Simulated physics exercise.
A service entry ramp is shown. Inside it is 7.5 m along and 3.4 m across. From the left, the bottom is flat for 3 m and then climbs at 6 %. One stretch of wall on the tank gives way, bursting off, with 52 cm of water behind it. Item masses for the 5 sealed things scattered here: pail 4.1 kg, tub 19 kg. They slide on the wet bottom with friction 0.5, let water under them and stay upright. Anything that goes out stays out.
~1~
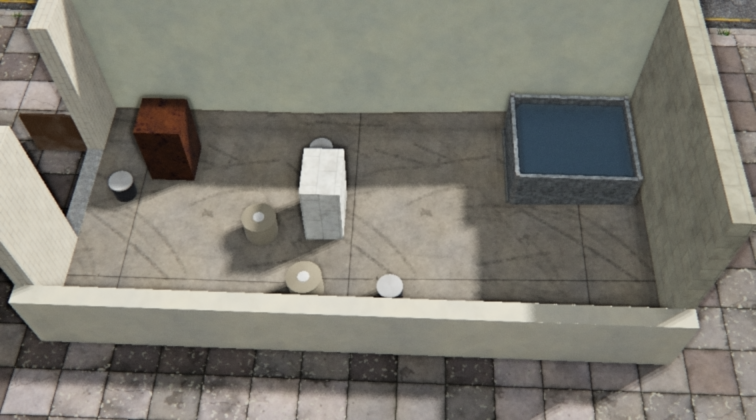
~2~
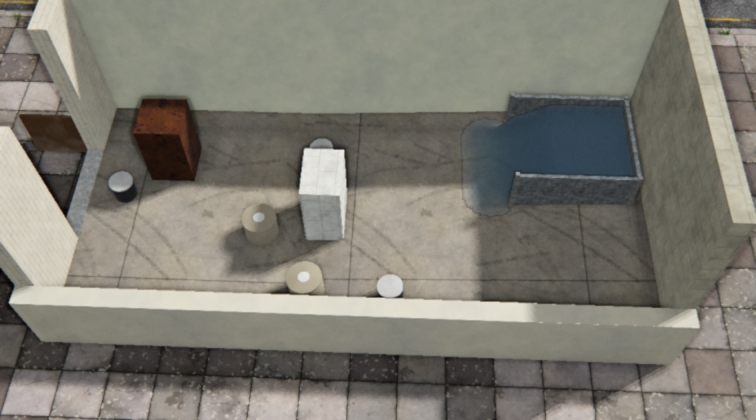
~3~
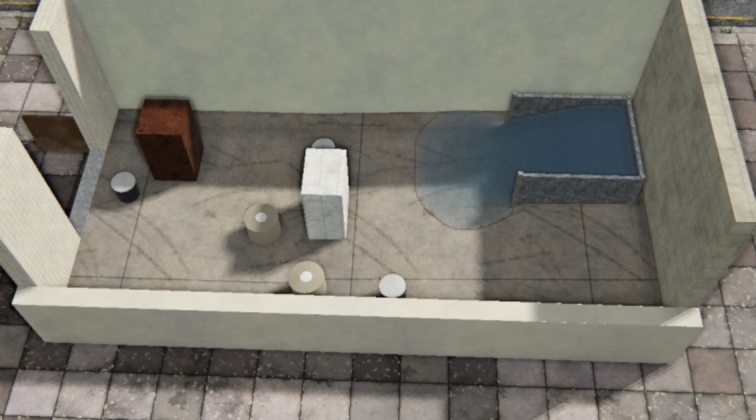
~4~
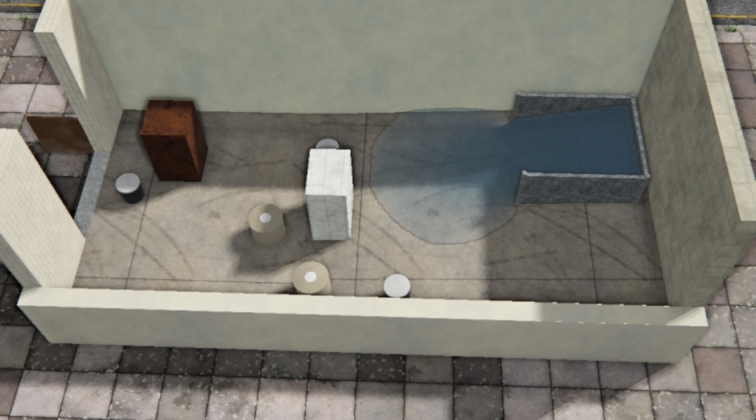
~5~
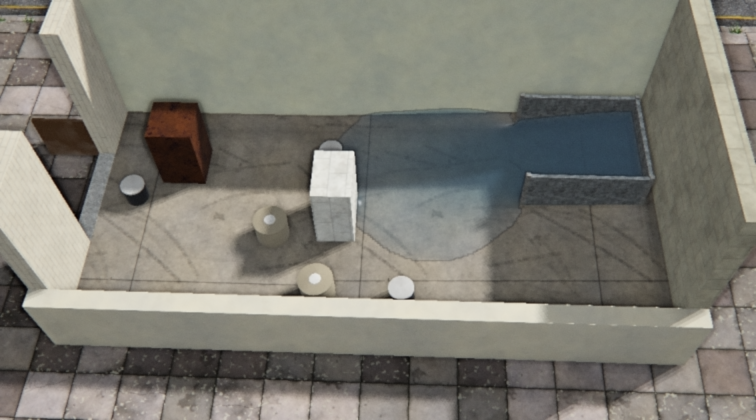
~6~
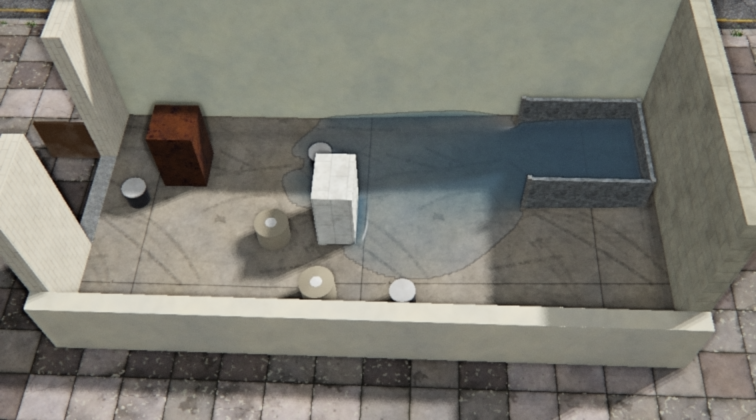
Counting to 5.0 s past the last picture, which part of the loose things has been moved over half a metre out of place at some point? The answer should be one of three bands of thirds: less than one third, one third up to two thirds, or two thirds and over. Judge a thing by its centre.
It falls in the band one third up to two thirds.
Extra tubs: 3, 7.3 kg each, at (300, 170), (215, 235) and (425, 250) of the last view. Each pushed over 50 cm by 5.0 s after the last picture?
In the order given, further, further and further.
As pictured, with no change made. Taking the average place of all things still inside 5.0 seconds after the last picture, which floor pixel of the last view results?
Around (299, 270).
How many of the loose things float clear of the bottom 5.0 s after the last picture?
At that time, 1.
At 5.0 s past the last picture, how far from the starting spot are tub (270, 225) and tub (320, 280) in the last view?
Put simply, 10 cm for the first and 60 cm for the second.
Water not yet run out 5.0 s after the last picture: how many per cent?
Still held: Near 86 %.
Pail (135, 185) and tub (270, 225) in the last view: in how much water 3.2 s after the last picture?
First roughly 8 cm, second roughly 4 cm.
Then, 0.4 s after the last picture 1 of 5 are over 50 cm from their spots; 0 afloat.
Then, 1.7 s after the last picture 2 of 5 are over 50 cm from their spots; 1 afloat.
Then, 3.2 s after the last picture 3 of 5 are over 50 cm from their spots; 2 afloat.
Then, 5.0 s after the last picture 3 of 5 are over 50 cm from their spots, and 3 have been at some point; 1 afloat.
